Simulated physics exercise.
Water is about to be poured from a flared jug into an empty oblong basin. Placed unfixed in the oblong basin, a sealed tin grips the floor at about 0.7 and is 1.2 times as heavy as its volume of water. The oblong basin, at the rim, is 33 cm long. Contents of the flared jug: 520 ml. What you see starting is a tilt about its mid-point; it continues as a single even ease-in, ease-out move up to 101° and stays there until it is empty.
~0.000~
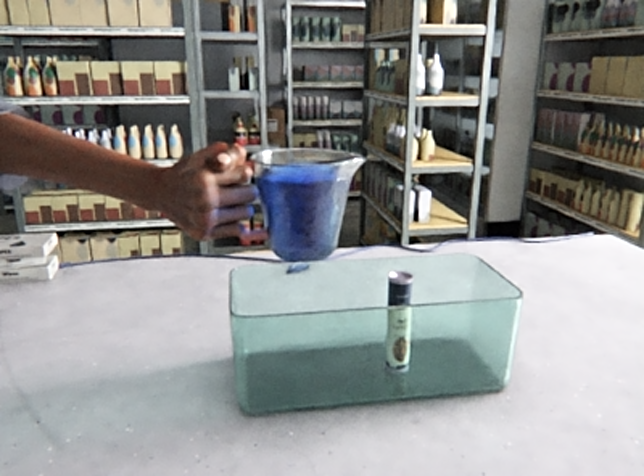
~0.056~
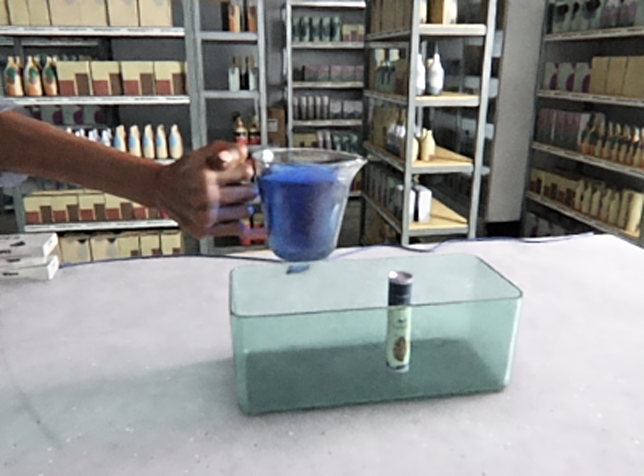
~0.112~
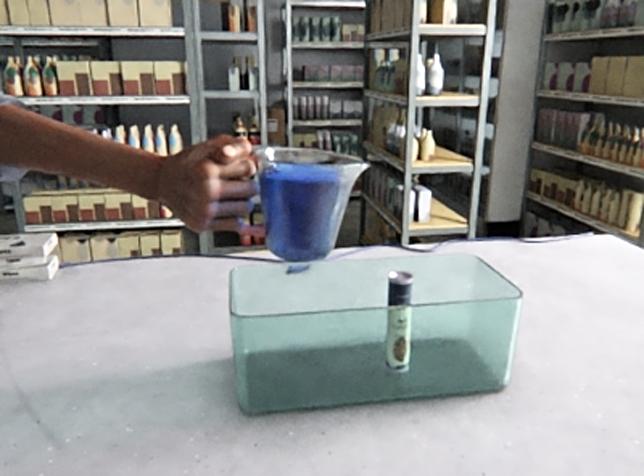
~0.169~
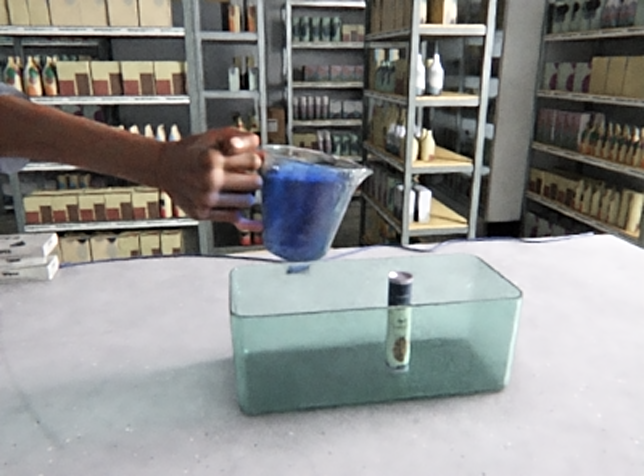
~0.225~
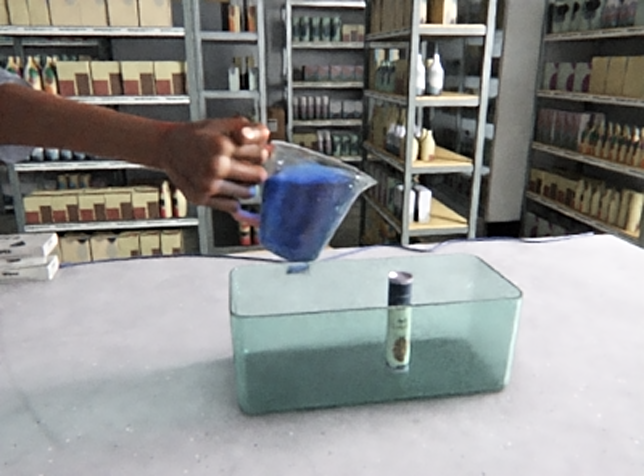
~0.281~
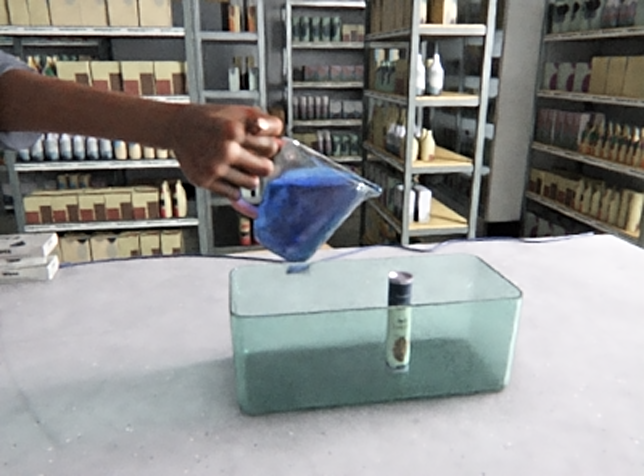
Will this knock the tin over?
Yes, it tips over.
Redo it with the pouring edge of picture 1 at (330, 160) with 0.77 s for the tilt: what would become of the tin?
After that, the tin stays vertical.
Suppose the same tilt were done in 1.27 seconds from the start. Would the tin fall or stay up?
So the tin will tip over.
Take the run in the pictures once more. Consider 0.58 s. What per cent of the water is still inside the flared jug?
Still held: Roughly 50 % of the total.
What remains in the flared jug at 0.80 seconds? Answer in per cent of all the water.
Close to 8 in a hundred.
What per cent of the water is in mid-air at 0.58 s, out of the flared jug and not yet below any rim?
Roughly 20 percent.
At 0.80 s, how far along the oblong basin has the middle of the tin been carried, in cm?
Reading: Roughly 1 cm.
Then, 0.58 s in, the tilt is 86° and 50 per cent is still to pour; the tin stands where it began.
Then, 0.80 s in, the tilt is 101° and 8 per cent is still to pour; the tin leans 6°.
Then, 1.02 s in, the tilt is 101° and 0 per cent is still to pour; the tin lies on its side.
Then, 1.27 s in, the tilt is 101° and 0 per cent is still to pour; the tin lies on its side.
Finally, the tin lies on its side.
